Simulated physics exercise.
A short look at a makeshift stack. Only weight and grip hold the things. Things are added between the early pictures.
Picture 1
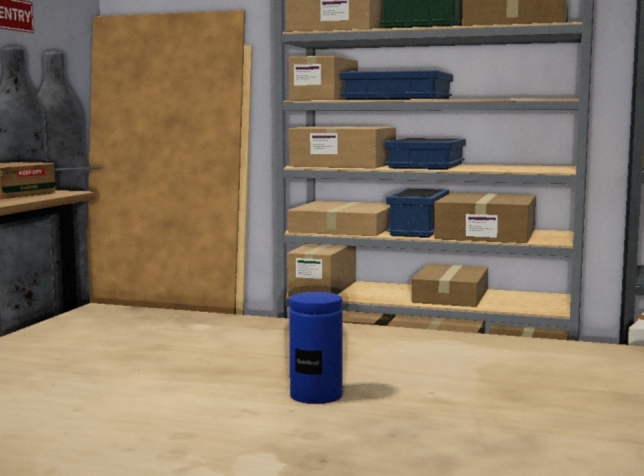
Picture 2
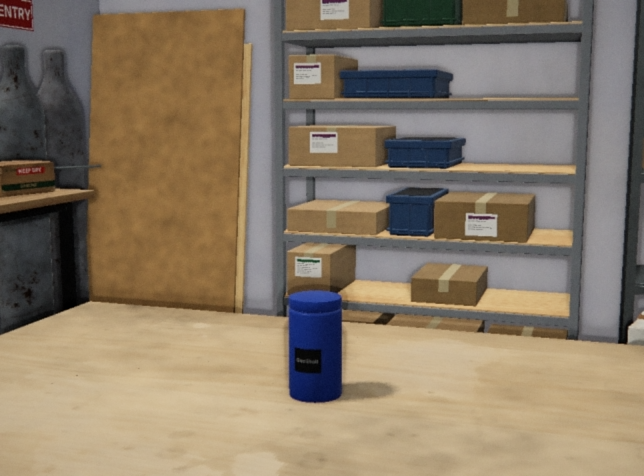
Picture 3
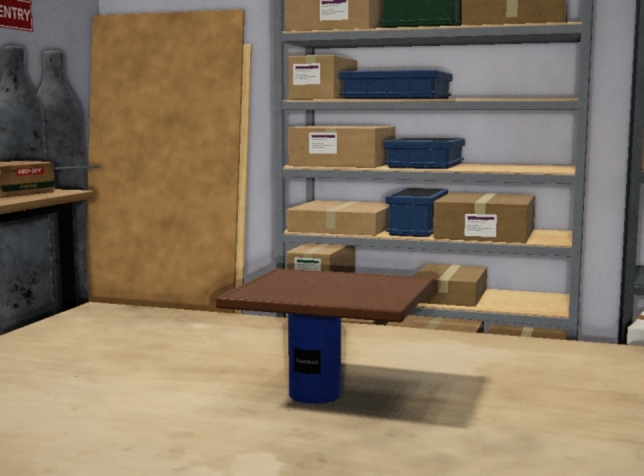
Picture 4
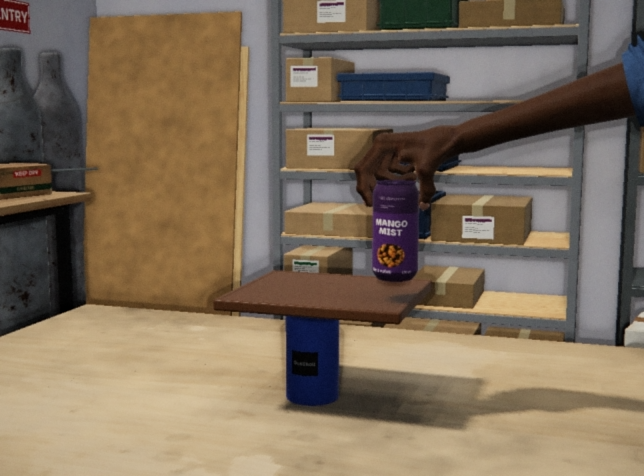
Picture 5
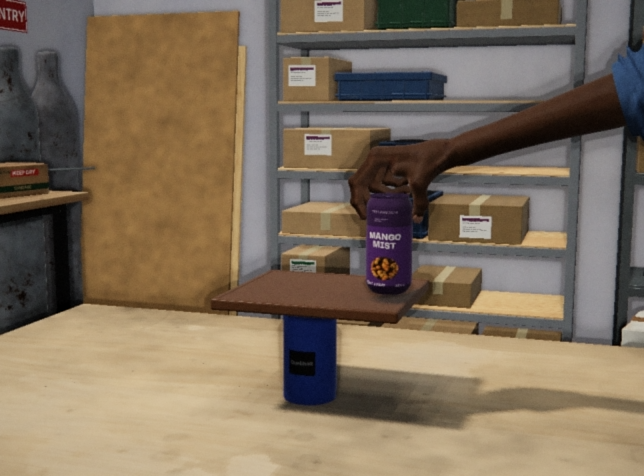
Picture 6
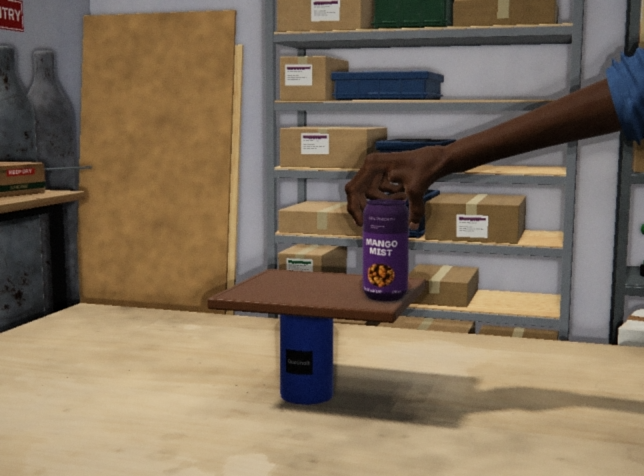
A dark-skinned hand in a blue sleeve reaches in from the right and lowers a purple can onto the right side of a reddish-brown board, keeping its grip as the view drifts very slightly. The board, absent at first, appears atop a blue jar on a pale wooden table. Seen from across the tabletop in a storeroom, shelves of cardboard boxes and blue bins stand behind, with a tall brown panel at left.
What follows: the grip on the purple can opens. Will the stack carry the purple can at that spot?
Outcome: The stack gives way.
Then, 0.40 s past the last view, purple can now fallen; brown lid rocked 41° from its first pose.
Then, 0.60 s past the last view, brown lid now fallen.
Then, 0.90 s past the last view, things are still on the move.
Finally, fallen, brown lid and purple can; blue jar still in place. The stack loses its balance.
